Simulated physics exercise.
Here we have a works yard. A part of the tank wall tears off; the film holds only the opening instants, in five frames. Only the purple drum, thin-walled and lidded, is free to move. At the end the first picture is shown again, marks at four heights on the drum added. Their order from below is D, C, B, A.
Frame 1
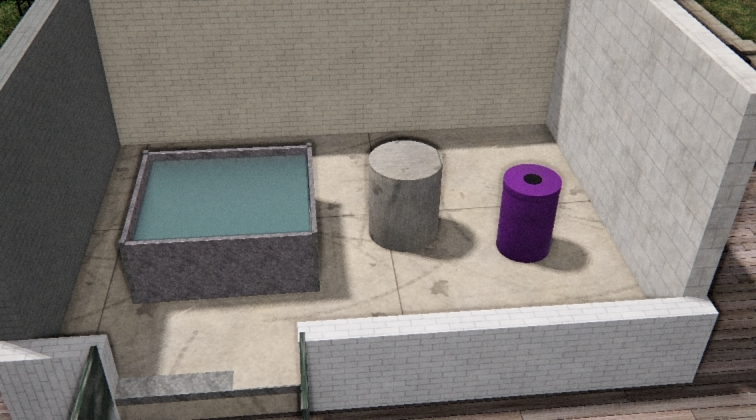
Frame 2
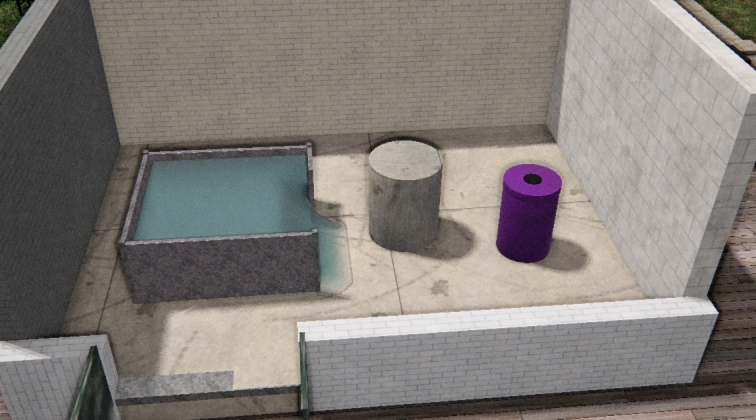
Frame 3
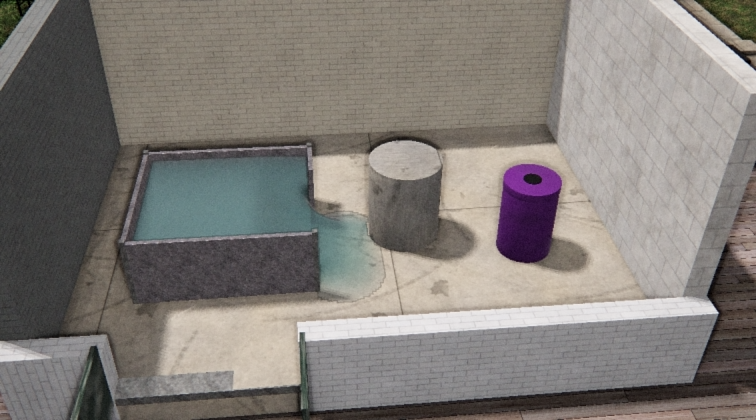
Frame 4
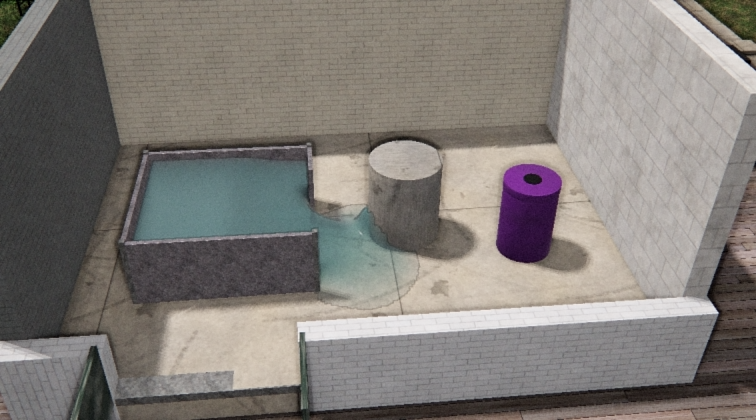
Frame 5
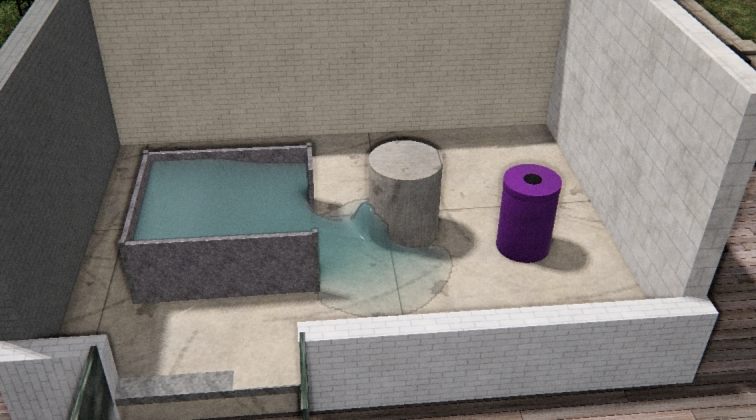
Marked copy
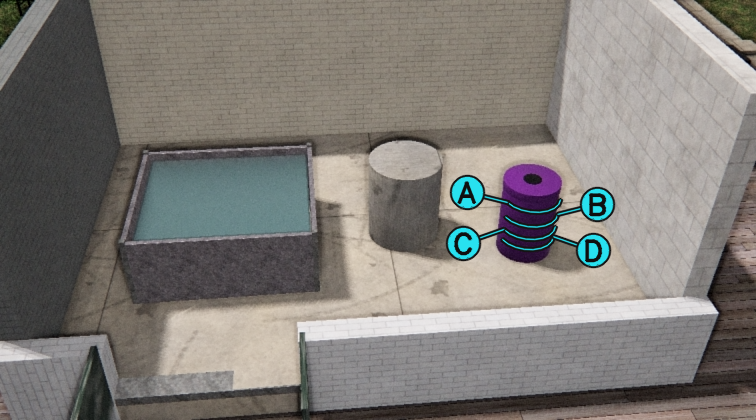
In a walled yard, water poured through a gap in the right side of a full tank and spread across the ground, washing against a grey cylinder while the purple drum stood still.
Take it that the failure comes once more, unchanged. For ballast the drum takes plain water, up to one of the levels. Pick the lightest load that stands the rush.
Go for D.
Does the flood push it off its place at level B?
No.
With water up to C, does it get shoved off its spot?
No, not at all.
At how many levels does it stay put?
All of them.
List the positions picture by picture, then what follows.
Lid of the purple drum at (534, 179); tank full, its middle at (225, 196); open gate at (204, 332), in the first frame.
In the second frame, 2 % of the ground under water, its edge towards the drum at (338, 249).
In the third frame, 4 % of the ground under water, its edge towards the drum at (377, 277).
In the fourth frame, 6 % of the ground under water, its edge towards the drum at (410, 259).
Lid of the purple drum at (534, 179); 9 % of the ground under water, its edge towards the drum at (440, 255), in the fifth frame.
In cyan, A at (539, 212); B at (536, 227); C at (534, 239); D at (533, 249); from the bottom up D, C, B, A.
With A, it does not move.
With B, it does not move.
With C, it does not move.
With D, it does not move.
